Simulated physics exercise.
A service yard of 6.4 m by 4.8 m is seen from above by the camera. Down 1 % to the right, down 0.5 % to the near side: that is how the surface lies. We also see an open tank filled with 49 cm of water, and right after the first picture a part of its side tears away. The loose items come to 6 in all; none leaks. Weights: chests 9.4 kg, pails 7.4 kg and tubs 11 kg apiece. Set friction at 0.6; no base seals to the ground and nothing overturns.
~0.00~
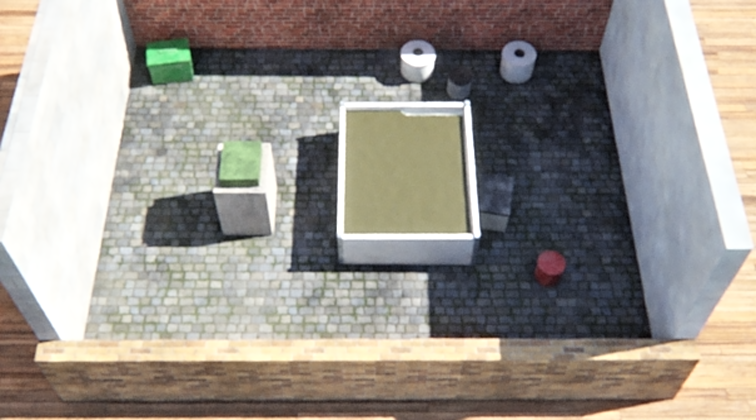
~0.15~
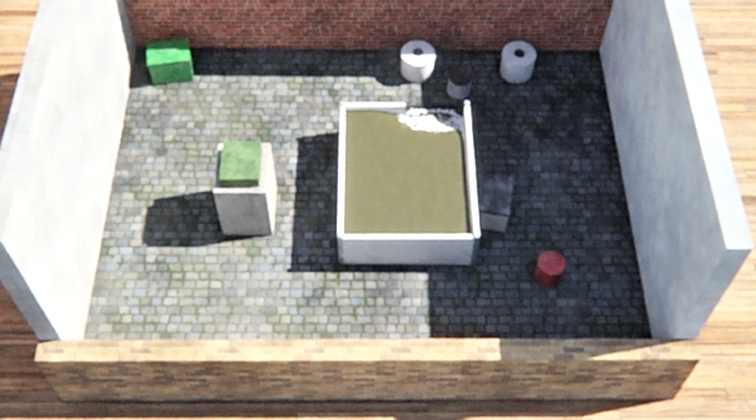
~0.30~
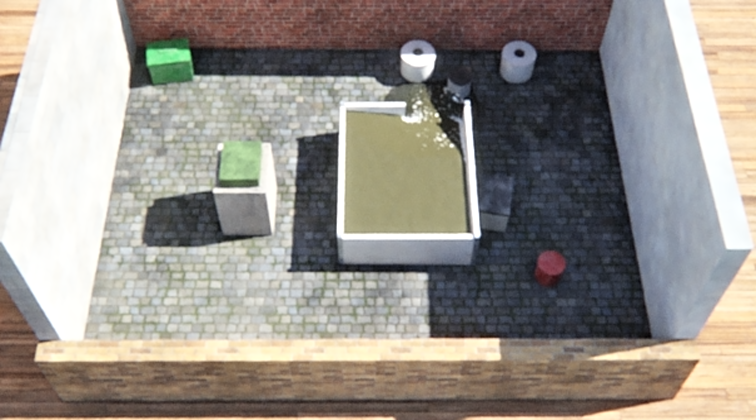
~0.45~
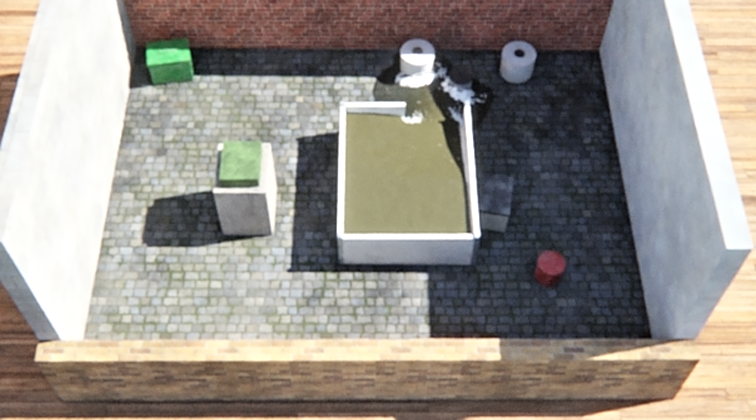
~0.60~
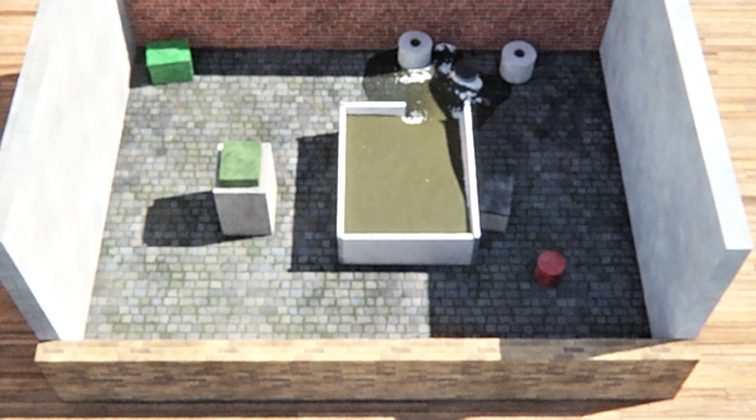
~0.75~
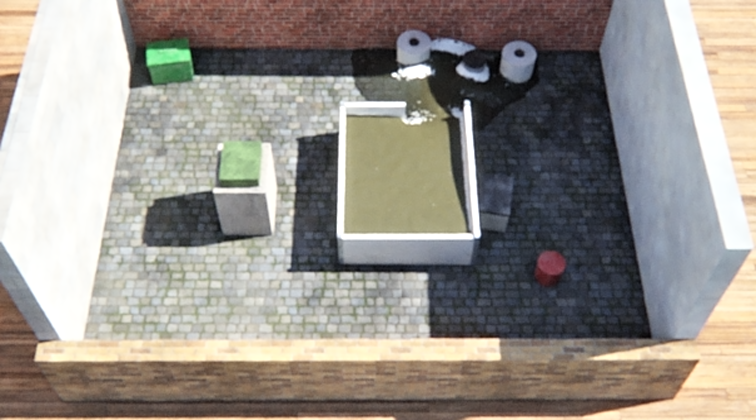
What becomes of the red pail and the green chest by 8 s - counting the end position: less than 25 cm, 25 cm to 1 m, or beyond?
So the red pail barely leaves its spot, and as for the green chest, it is moved a long way.
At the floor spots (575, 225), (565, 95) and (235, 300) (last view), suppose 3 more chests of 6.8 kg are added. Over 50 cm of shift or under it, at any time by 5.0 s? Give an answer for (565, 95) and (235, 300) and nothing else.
Beyond the mark, below the mark.
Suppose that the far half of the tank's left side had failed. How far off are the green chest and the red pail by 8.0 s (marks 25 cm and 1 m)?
If so, the green chest is washed away, the red pail remains in place.
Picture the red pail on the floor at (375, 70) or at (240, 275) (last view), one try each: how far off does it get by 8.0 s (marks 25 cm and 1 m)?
I'd expect that it gets borne away first and remains where it was second.
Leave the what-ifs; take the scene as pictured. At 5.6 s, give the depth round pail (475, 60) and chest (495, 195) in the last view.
Around 5 cm and 4 cm.
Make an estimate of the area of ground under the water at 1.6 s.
At that time the wet patch spans about 8.0 m2.
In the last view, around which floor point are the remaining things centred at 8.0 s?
Close to pixel (434, 200).
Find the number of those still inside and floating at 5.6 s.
That would be 0 of them.
After 1.6 s the red pail is near (552, 263), 0.0 m from its start, aground; the green chest is near (168, 51), 0.0 m from its start, aground; 2 afloat.
After 3.6 s the red pail is near (552, 263), 0.0 m from its start, aground; the green chest is near (145, 59), 0.3 m from its start, afloat; 1 afloat.
After 5.6 s the red pail is near (552, 263), 0.0 m from its start, aground; the green chest is near (157, 142), 1.5 m from its start, aground; 0 afloat.
After 8.0 s the red pail is near (552, 263), 0.0 m from its start, aground; the green chest is near (166, 174), 2.0 m from its start, aground; 1 afloat.
